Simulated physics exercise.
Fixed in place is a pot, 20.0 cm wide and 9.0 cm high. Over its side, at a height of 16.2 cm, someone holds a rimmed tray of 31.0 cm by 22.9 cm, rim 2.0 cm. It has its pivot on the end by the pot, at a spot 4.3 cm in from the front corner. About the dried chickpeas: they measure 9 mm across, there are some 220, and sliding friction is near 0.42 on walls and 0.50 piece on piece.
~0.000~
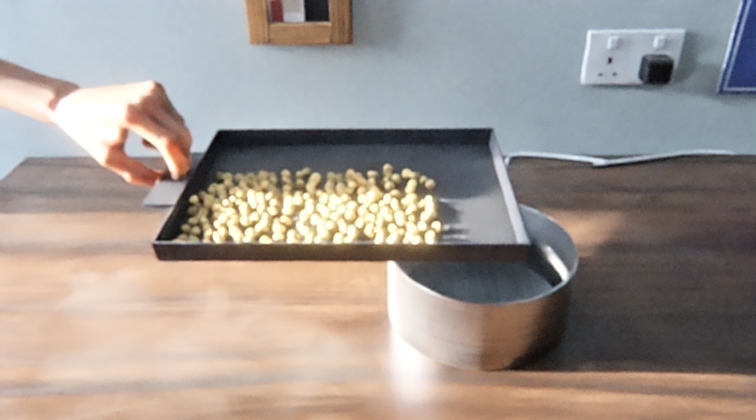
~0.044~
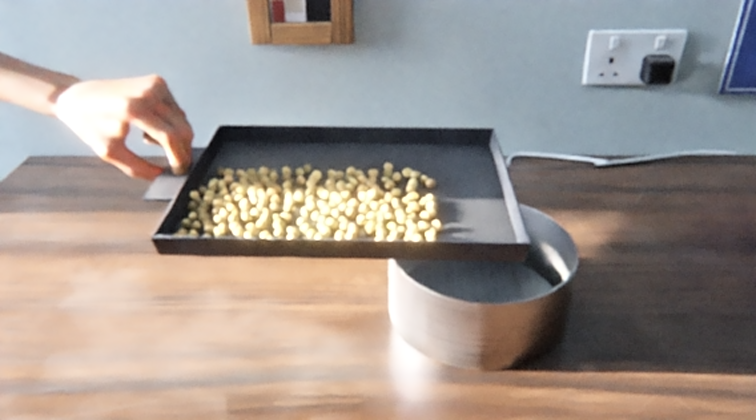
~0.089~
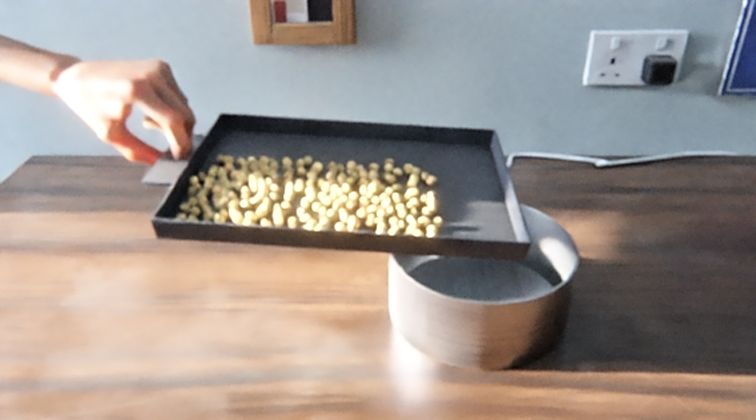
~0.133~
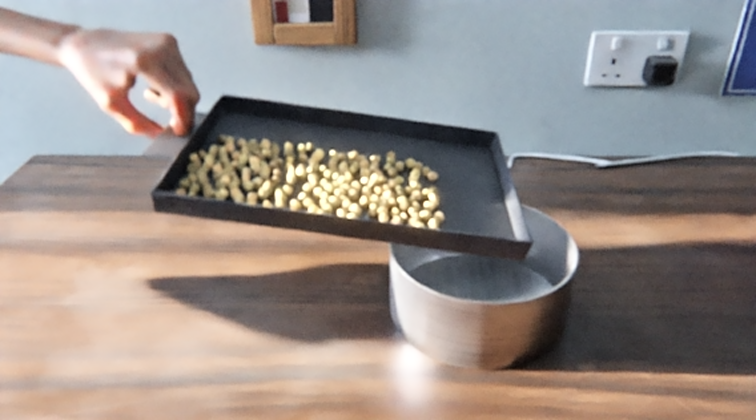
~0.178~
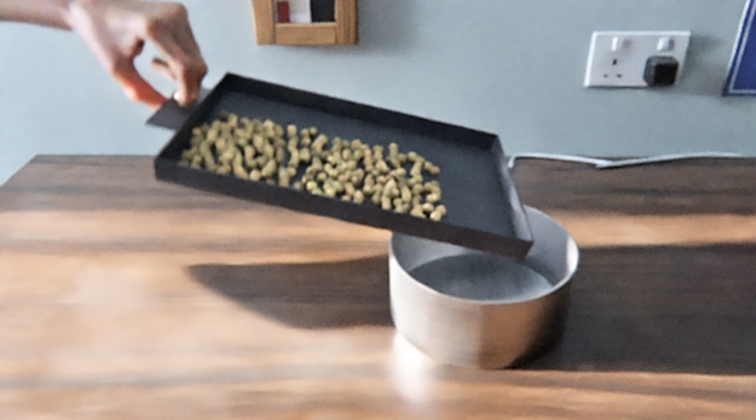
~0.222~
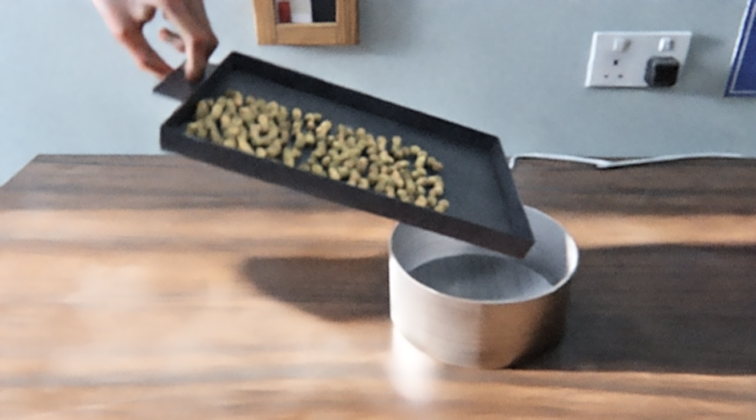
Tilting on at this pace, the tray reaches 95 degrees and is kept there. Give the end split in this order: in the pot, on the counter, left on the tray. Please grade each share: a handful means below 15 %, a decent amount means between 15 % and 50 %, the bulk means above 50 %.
Pot: The bulk, counter: A decent amount, tray: A handful.
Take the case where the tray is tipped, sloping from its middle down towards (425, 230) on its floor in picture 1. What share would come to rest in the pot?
The share would be about 0 percent.
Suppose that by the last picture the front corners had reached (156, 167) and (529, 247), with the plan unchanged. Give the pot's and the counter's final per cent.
Pot: 0, counter: 95.
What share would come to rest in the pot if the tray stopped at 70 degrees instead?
In that case some 30 per cent.
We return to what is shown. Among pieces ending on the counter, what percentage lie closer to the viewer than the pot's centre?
Estimate: Close to 50 per cent of the pieces.
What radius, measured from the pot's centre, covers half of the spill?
I'd say close to 22 centimetres.
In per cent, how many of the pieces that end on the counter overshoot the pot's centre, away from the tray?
Estimate: Roughly 100 per cent of the pieces.
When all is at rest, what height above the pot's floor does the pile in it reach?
Around 2.0 cm above the floor.
After 0.54 s, tilt 56 degrees; the tray holds 100 %, the pot 0 %.
After 0.75 s, tilt 81 degrees; the tray holds 55 %, the pot 10 %.
After 1.08 s, tilt 95 degrees; the tray holds 30 %, the pot 40 %.
In the end, at 2.3 s, pot 65 %, counter 35 %, tray 0 %.
